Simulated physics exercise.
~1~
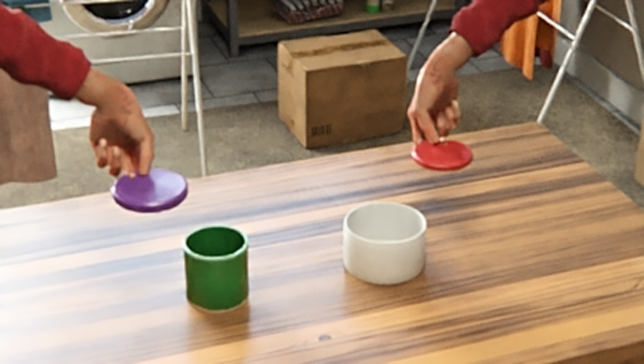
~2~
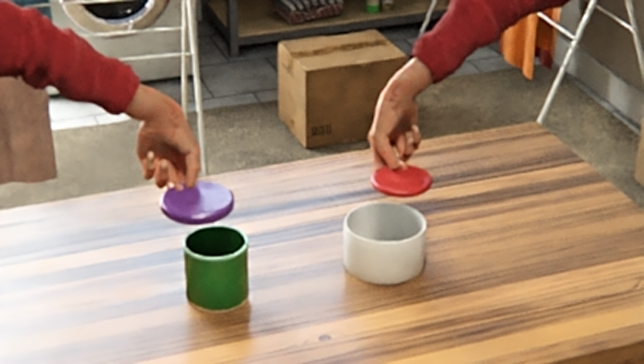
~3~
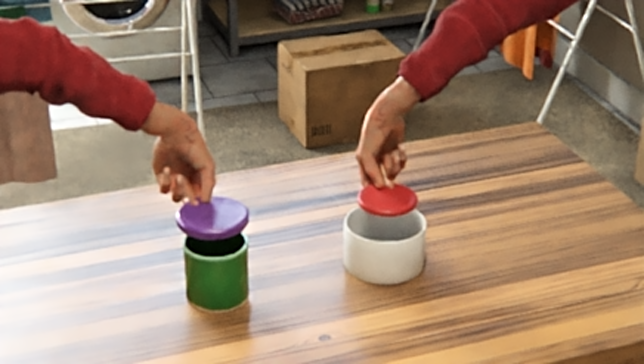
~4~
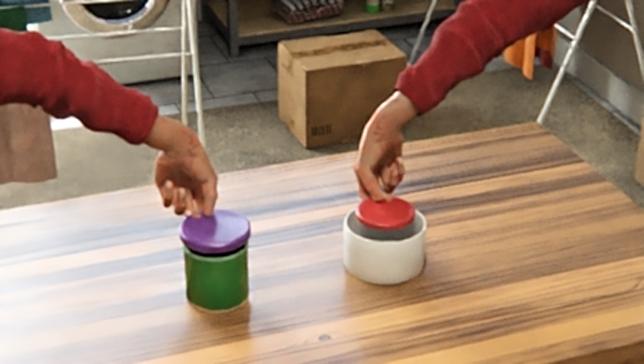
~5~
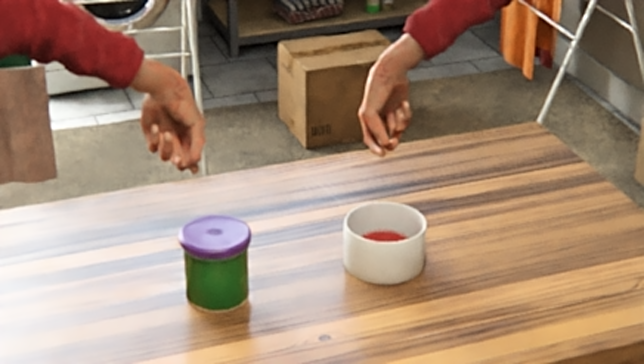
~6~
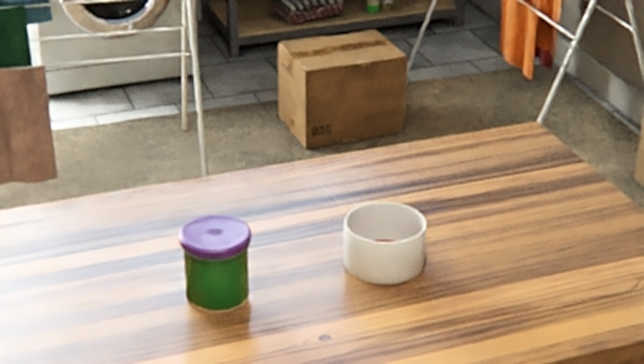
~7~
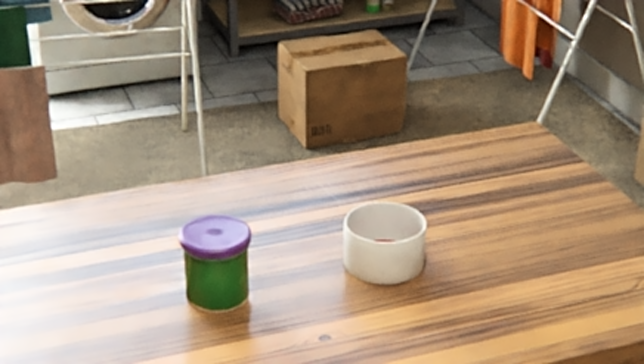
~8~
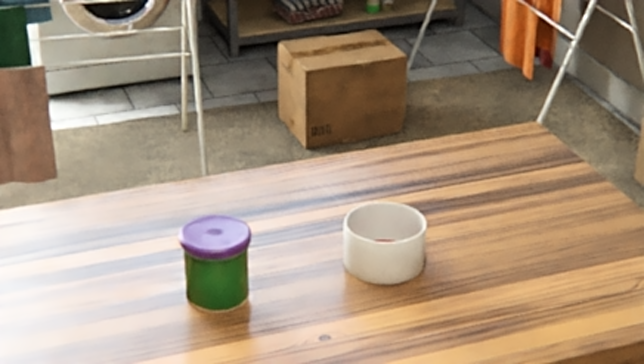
Two hands lower lids, the purple covering the green jar, the red dropping inside the white cup.
